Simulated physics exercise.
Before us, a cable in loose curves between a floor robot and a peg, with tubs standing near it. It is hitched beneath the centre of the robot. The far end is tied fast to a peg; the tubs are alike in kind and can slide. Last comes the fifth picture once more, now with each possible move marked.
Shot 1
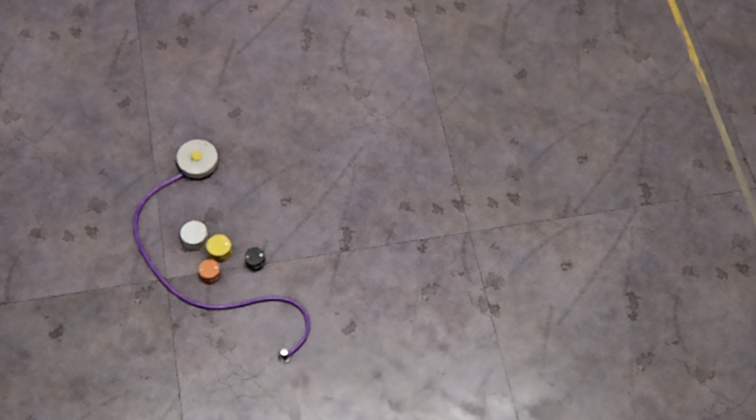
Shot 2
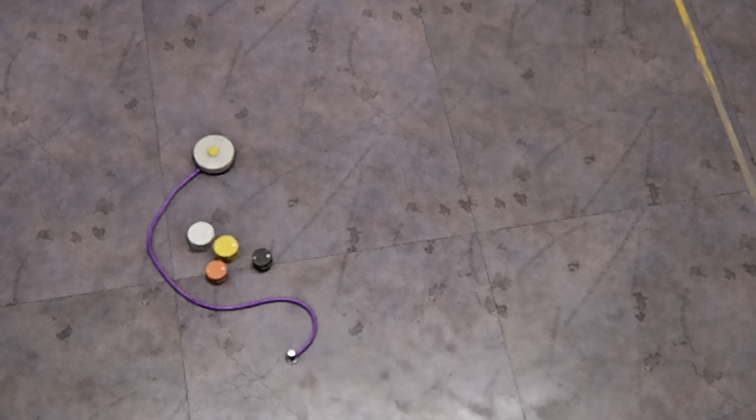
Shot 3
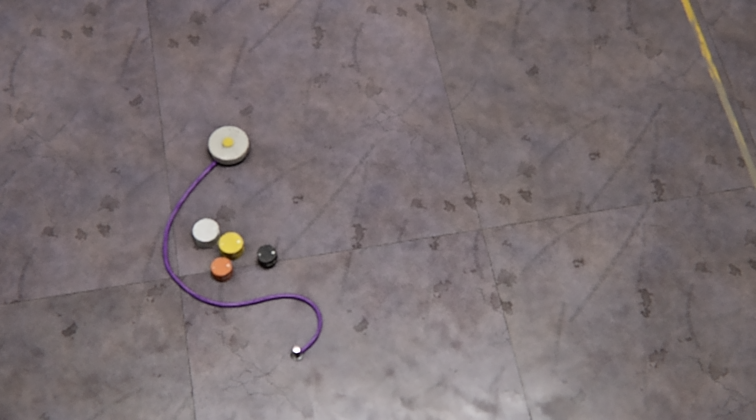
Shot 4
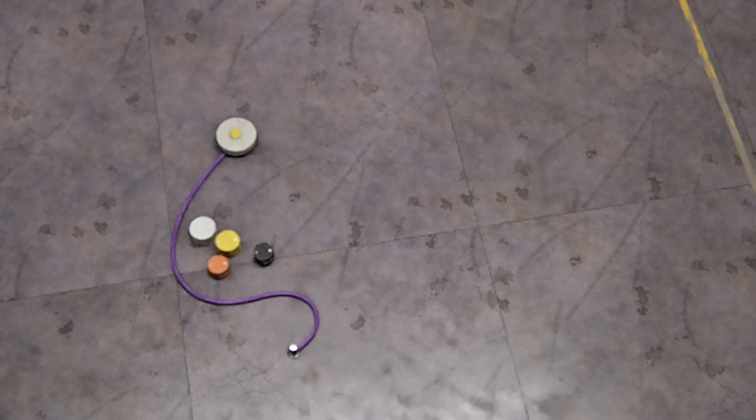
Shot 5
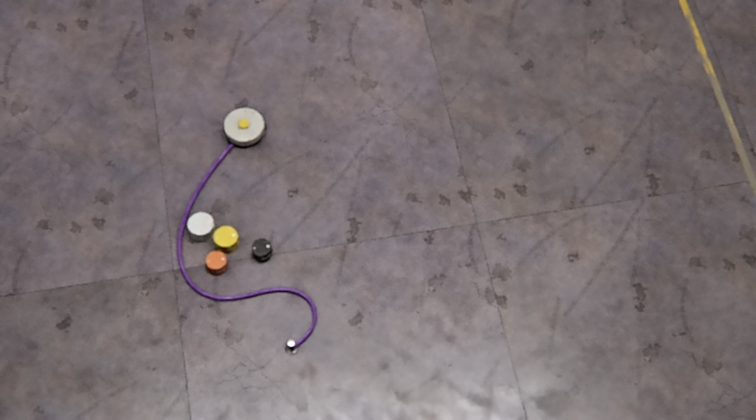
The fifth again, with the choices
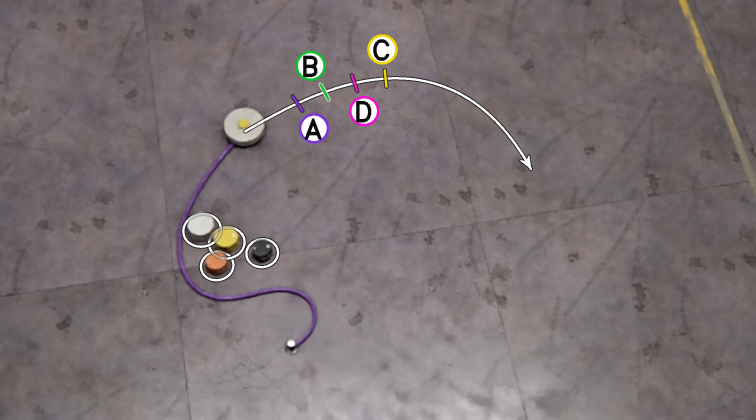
A round grey robot slides up and right, drawing a purple cable towards four small tubs.
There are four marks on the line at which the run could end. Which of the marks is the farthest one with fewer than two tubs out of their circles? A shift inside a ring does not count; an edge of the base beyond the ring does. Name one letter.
B is the last stop within the limit.
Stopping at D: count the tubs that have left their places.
By then, three.
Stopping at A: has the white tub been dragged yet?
By then, no.
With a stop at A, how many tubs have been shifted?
The count is none.
On the copy, A at (297, 103); B at (325, 92); C at (386, 79); D at (355, 83); the route from (245, 132) via (403, 78) to (531, 169).
On B. First, robot (272, 112).
Then, robot (300, 98).
Finally, robot (325, 88); white tub (208, 227); one over the rings.
By contrast, A is within the limit but short; C has four over the rings; D has three over the rings.
